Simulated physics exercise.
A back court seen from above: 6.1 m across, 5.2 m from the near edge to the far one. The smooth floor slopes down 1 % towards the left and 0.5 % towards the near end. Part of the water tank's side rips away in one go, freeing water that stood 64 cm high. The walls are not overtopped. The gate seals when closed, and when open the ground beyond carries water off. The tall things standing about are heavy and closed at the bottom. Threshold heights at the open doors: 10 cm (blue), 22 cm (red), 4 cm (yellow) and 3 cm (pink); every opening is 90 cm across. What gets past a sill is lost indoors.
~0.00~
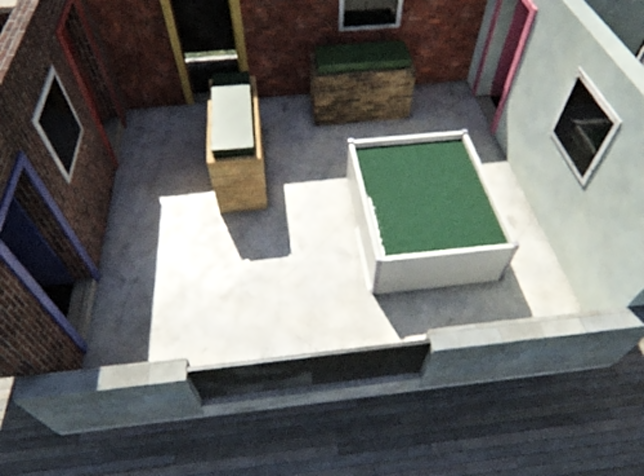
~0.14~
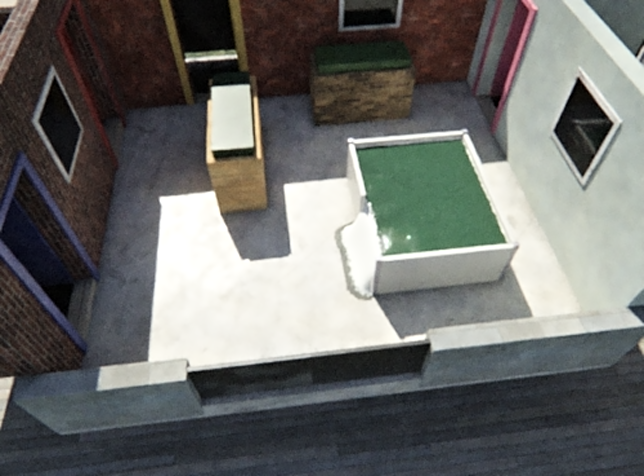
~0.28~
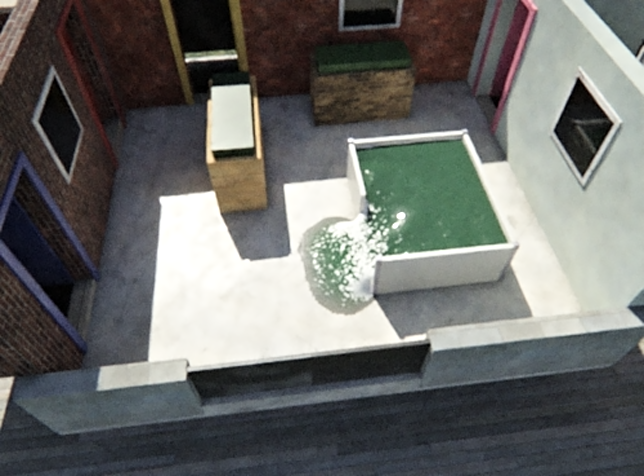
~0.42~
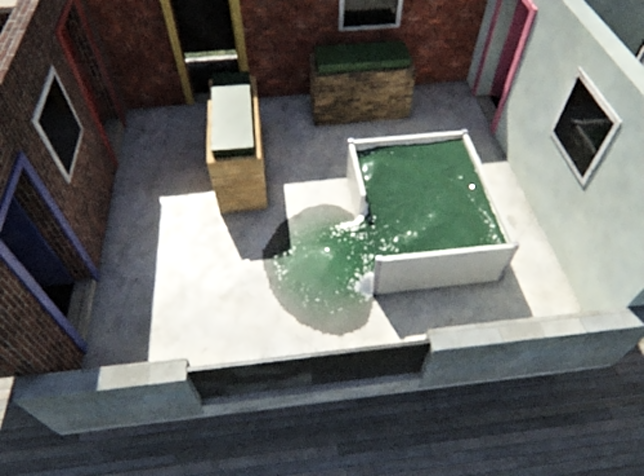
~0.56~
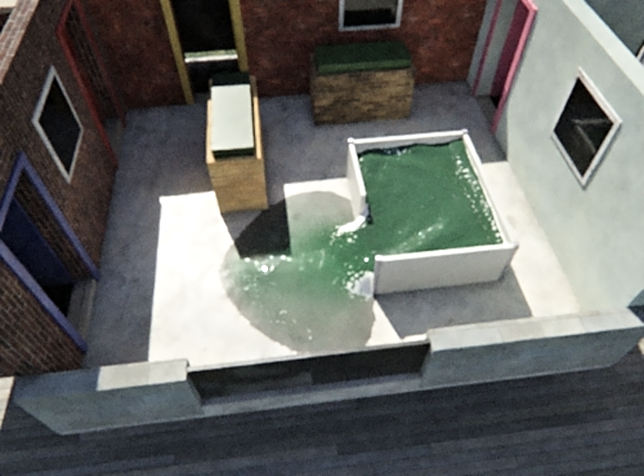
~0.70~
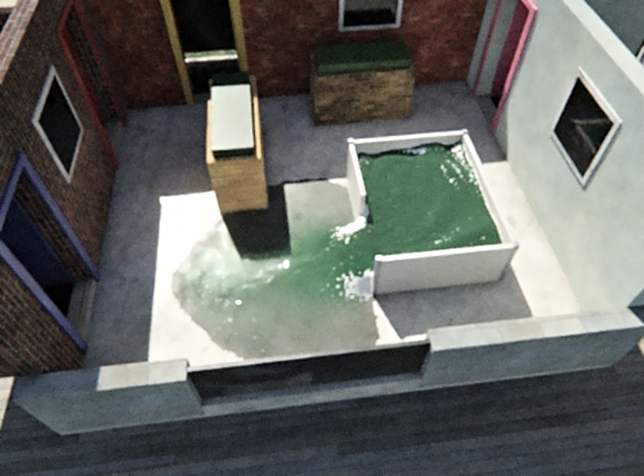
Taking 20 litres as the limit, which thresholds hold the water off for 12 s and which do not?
Door by door: At the blue door it passes the limit; at the red door it keeps below the limit; at the yellow door it goes over the limit; at the pink door it keeps below the limit.
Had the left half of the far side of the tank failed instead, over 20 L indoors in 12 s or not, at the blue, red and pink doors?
Then: Blue under, red not over, pink over.
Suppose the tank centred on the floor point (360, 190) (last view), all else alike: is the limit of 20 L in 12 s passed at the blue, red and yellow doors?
Then: Blue above, red not over, yellow over.
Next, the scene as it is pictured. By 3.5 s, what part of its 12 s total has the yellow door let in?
Some 0 per cent by then.
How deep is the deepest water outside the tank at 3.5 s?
About 24 cm.
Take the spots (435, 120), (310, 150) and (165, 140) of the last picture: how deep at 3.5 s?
In that order: 0, 1 and 3 cm.
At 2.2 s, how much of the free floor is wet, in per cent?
Some 45 per cent of it.
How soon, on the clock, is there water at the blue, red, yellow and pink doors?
Blue 1.0 s, red 2.2 s, yellow 3.4 s, pink 7.5 s.
After 1.4 s water covers 40 % of the floor and is deepest (34 cm) near (357, 263); blue door 15 cm at the sill, 10 L in, red door not reached, yellow door not reached, pink door not reached.
After 2.2 s water covers 45 % of the floor and is deepest (42 cm) near (77, 401); blue door 29 cm at the sill, 76 L in, red door 2 cm at the sill, 0 L in, yellow door not reached, pink door not reached.
After 3.5 s water covers 50 % of the floor and is deepest (24 cm) near (161, 361); blue door 22 cm at the sill, 175 L in, red door 6 cm at the sill, 0 L in, yellow door 4 cm at the sill, 0 L in, pink door not reached.
After 7.0 s water covers 70 % of the floor and is deepest (18 cm) near (121, 150); blue door 13 cm at the sill, 271 L in, red door 13 cm at the sill, 0 L in, yellow door 10 cm at the sill, 47 L in, pink door not reached.
After 12.0 s water covers 90 % of the floor and is deepest (14 cm) near (77, 401); blue door 11 cm at the sill, 281 L in, red door 10 cm at the sill, 0 L in, yellow door 7 cm at the sill, 93 L in, pink door 2 cm at the sill, 0 L in.
